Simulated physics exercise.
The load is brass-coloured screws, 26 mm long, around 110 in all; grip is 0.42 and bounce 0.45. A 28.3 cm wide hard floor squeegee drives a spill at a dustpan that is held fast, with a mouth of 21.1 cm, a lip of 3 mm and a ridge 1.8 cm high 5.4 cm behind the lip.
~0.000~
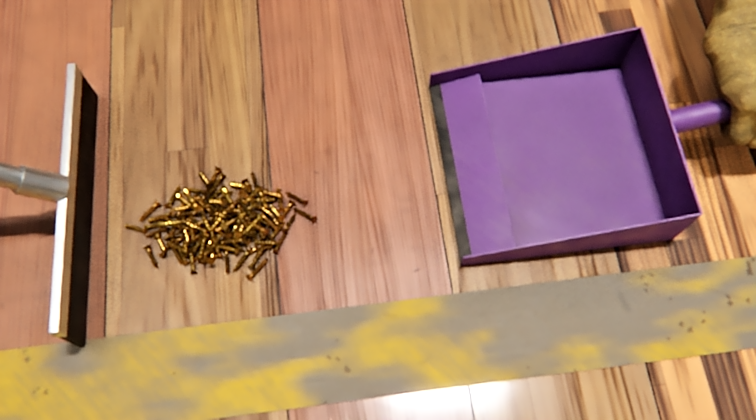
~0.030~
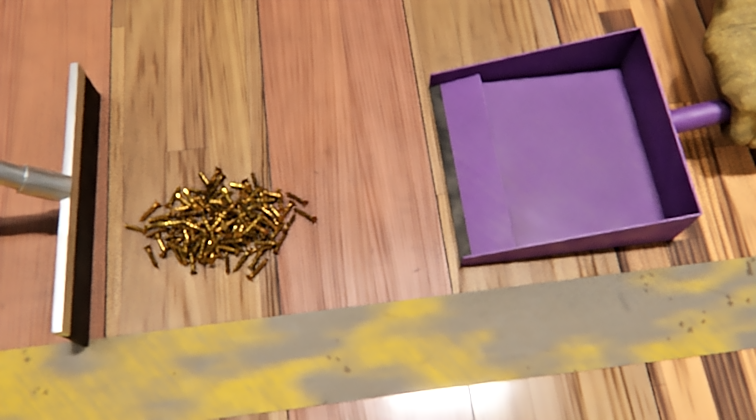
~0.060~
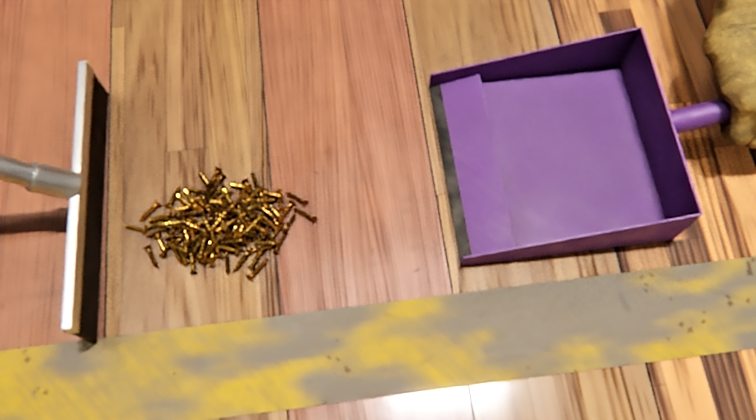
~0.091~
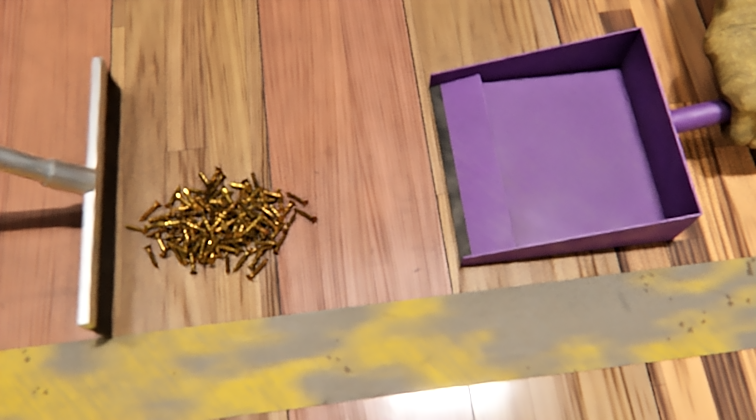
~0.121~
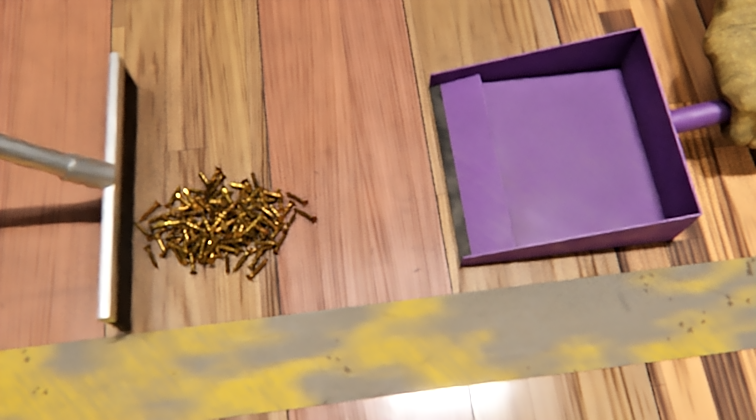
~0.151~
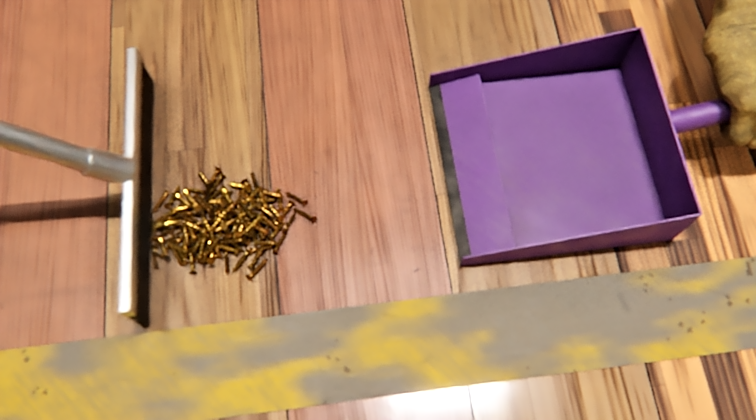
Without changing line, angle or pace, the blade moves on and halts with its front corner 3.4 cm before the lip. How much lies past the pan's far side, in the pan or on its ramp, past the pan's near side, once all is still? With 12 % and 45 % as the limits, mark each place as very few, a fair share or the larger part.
My call: Past the pan's far side: Very few; in the pan or on its ramp: A fair share; past the pan's near side: Very few.
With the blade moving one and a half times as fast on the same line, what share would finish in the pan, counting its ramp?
About 35 %.
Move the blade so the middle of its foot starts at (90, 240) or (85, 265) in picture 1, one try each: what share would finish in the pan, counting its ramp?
The two tries give about 25 % and about 25 %.
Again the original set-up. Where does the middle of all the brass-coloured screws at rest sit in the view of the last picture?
When it all comes to rest, the middle is near (439, 174).
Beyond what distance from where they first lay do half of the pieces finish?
It comes to some 24 cm.
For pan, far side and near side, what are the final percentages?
In per cent - far side 0, pan 30, near side 5.
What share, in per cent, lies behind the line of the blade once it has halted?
I'd say close to 5 per cent.
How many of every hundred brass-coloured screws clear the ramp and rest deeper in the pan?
Estimate: Near 0 per cent of all.
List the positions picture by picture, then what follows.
In the first frame, blade from (59, 332) to (76, 73), moved 0.0 cm, 0 of the pieces shifted so far; middle of the pieces at (220, 222); pan at (563, 157).
In the second frame, blade from (62, 331) to (79, 72), moved 0.3 cm, 0 of the pieces shifted so far; middle of the pieces at (220, 223).
In the third frame, blade from (72, 328) to (87, 70), moved 1.1 cm, 0 of the pieces shifted so far; middle of the pieces at (220, 223).
In the fourth frame, blade from (88, 323) to (101, 67), moved 2.6 cm, 0 of the pieces shifted so far; middle of the pieces at (221, 223).
In the fifth frame, blade from (108, 317) to (118, 62), moved 4.5 cm, 2 of the pieces shifted so far; middle of the pieces at (220, 223).
In the sixth frame, blade from (129, 311) to (136, 57), moved 6.4 cm, 7 of the pieces shifted so far; middle of the pieces at (220, 223); pan at (563, 157). Its pace works out near 0.63 m/s, heading 10 degrees away from the viewer's side.
After 0.37 s, middle of the blade 18 cm from the lip; 0 % over the lip, far side 0 %, near side 0 %.
After 0.52 s, middle of the blade 8 cm from the lip; 0 % over the lip, far side 0 %, near side 5 %.
After 0.80 s, middle of the blade 4 cm from the lip; 30 % over the lip, far side 0 %, near side 5 %.
In the end, at 1.1 s, far side 0 %, pan 30 %, near side 5 %, in front of the lip or behind the blade 65 %.
